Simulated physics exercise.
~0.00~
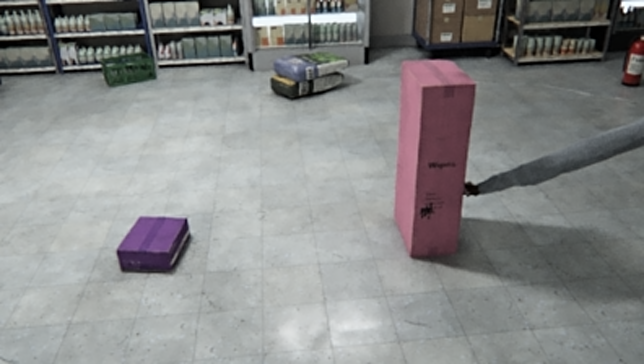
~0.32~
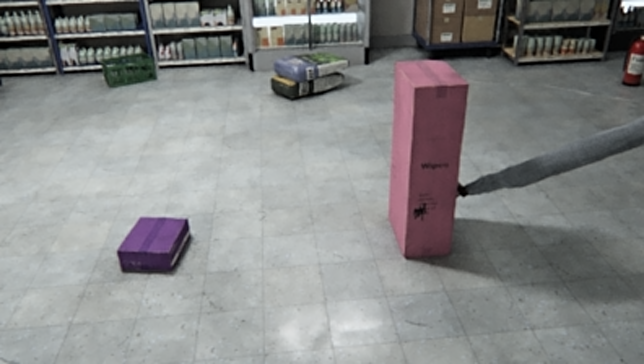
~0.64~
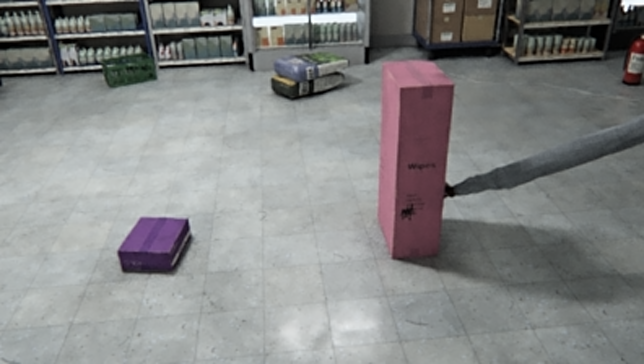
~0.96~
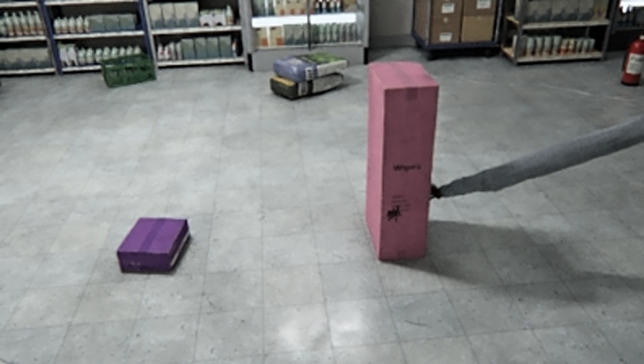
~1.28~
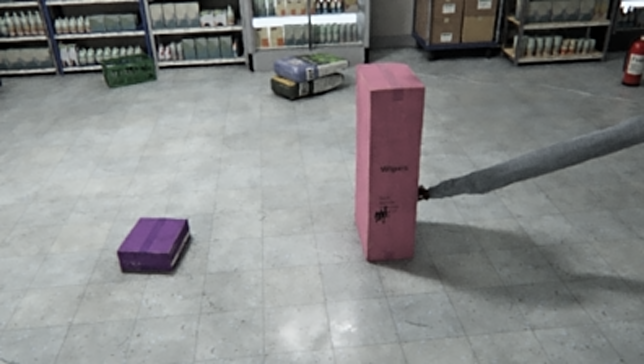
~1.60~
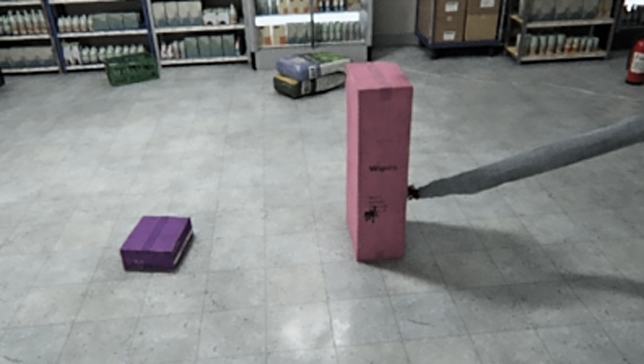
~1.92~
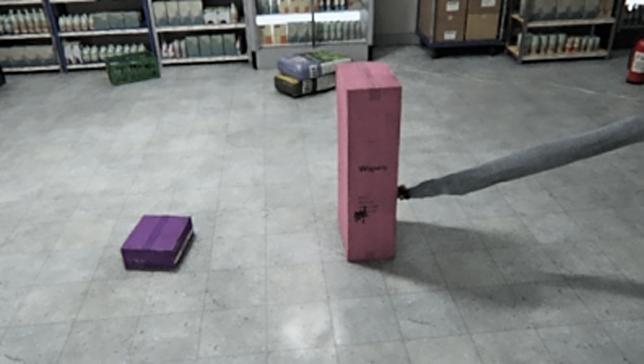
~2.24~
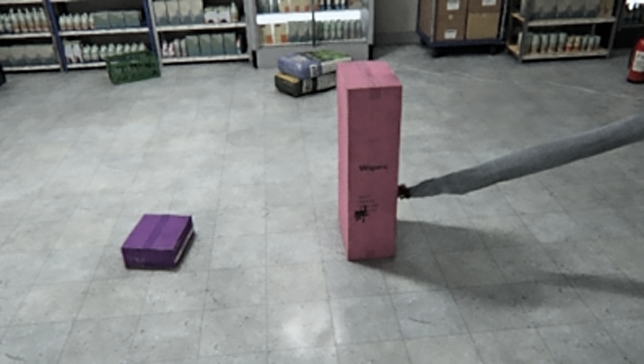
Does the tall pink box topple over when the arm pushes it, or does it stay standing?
The pink box stays standing. It slides left across the floor under the push and comes to a stop upright.
Tiled shop floor with a grey arm pushing a tall pink box left towards a purple parcel, the box stopping still upright.
